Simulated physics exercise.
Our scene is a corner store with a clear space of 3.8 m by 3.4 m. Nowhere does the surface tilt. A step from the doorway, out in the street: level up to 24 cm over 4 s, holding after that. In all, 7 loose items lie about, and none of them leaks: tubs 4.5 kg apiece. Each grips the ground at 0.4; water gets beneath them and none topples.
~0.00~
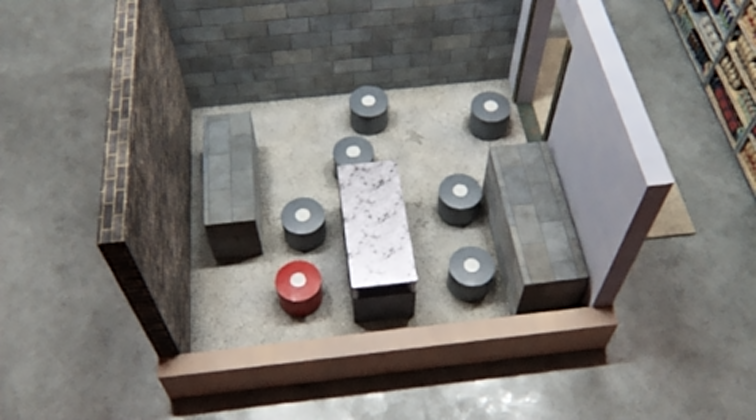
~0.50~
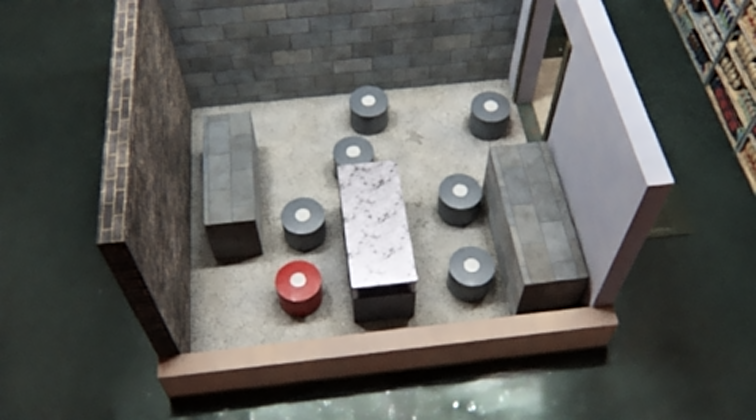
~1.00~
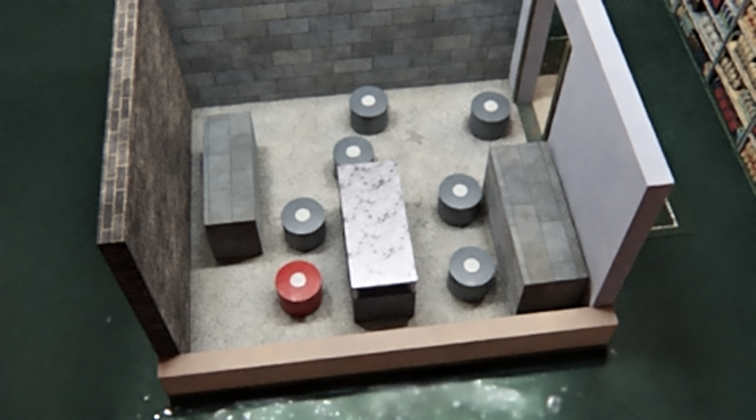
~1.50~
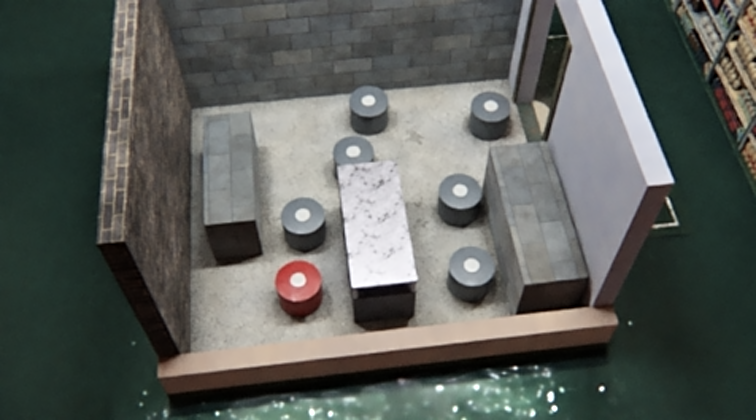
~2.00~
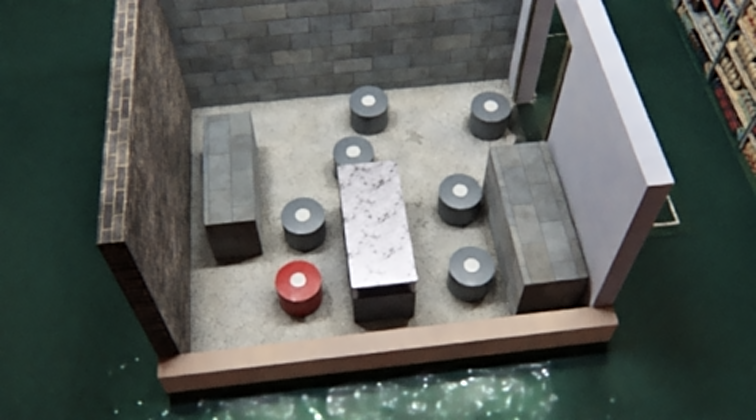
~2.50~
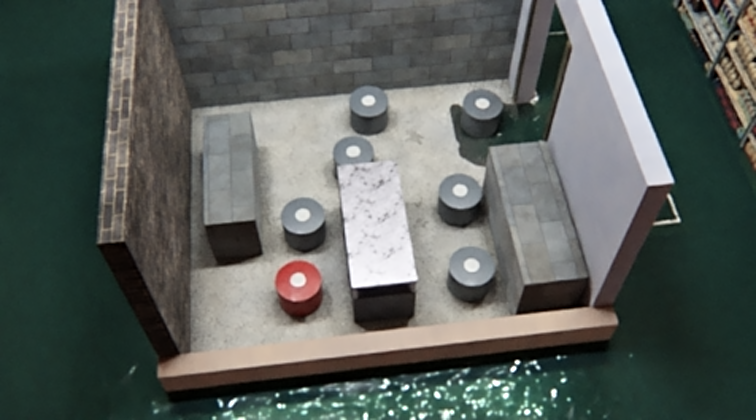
In the video, dark green water covers the ground around an open-topped room holding a red tub, gray tubs, blocks and a marble-topped table, then enters at the back right, where one gray tub shifts slightly left.
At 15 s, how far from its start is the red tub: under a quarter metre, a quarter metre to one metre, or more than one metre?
Result: A modest shift.
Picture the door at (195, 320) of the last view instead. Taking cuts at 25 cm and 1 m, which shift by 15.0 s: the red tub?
Result for the red tub - displaced a long way.
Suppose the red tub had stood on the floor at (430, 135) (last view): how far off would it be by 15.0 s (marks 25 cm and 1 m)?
What happens is it gets pushed a long way.
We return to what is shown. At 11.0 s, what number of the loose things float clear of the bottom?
Total: 7.
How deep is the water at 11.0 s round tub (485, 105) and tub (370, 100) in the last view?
About 14 and 16 cm.
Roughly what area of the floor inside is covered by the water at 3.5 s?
Wet area: Approx. 3.0 m2.
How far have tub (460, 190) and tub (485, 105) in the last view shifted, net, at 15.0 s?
In turn: 80 cm, 250 cm.
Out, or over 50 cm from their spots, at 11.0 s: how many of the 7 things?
By my reckoning, 6.
After 3.5 s the red tub is near (298, 280), 0.0 m from its start, aground; 0 afloat.
After 6.8 s the red tub is near (321, 319), 0.5 m from its start, aground; 6 afloat.
After 11.0 s the red tub is near (334, 315), 0.6 m from its start, afloat; 7 afloat.
After 15.0 s the red tub is near (334, 313), 0.6 m from its start, afloat; 7 afloat.
